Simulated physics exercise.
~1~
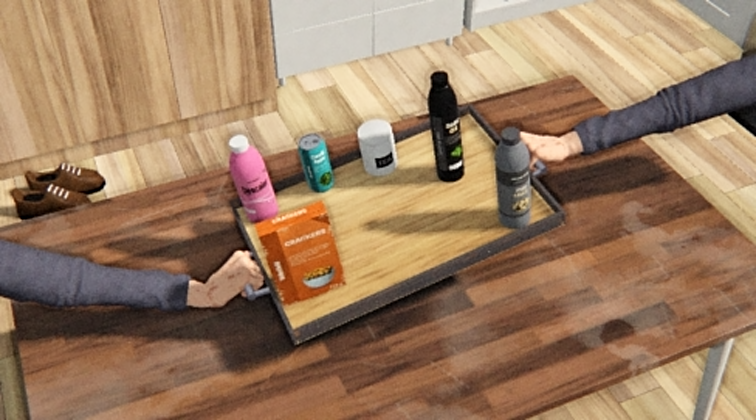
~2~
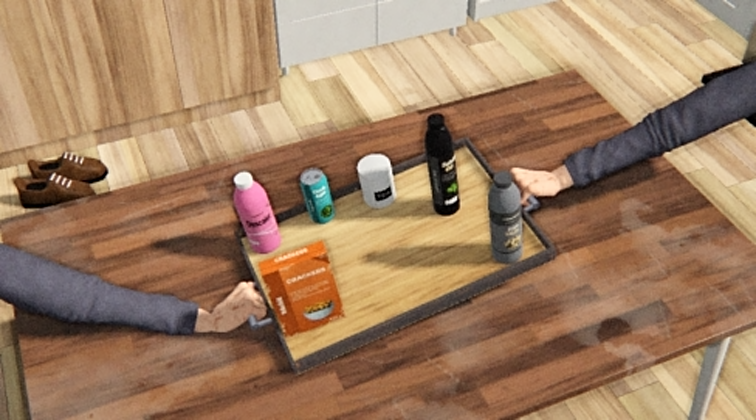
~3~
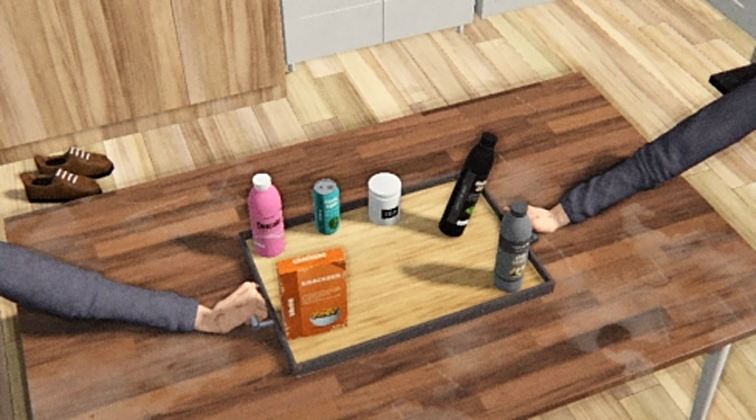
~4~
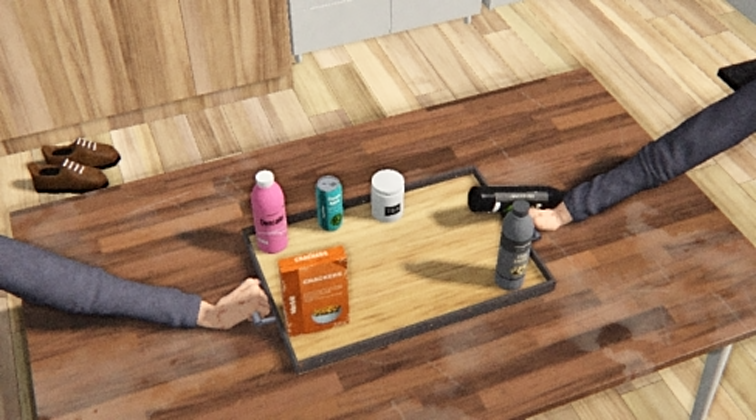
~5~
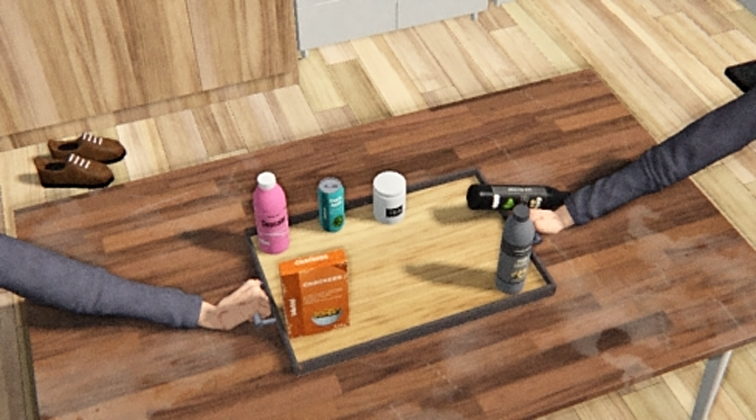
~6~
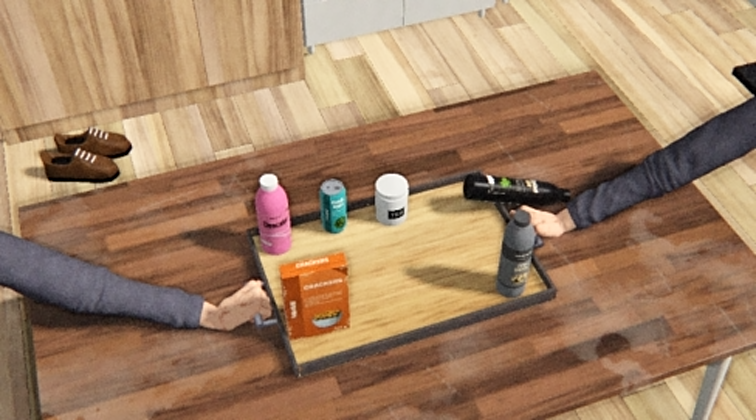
At the start, two hands grip a wooden tray with a dark rim above a brown table, its right side raised, carrying a pink bottle, a turquoise can, a white jar, a black bottle, a grey bottle and an orange packet. The hands lower the raised side until the tray lies flat on the table. As it settles, the black bottle tilts to the right and topples across the rim beside the right-hand arm. It then shifts slightly toward the back. It ends on its side off the tray, while the other five items still stand in place.
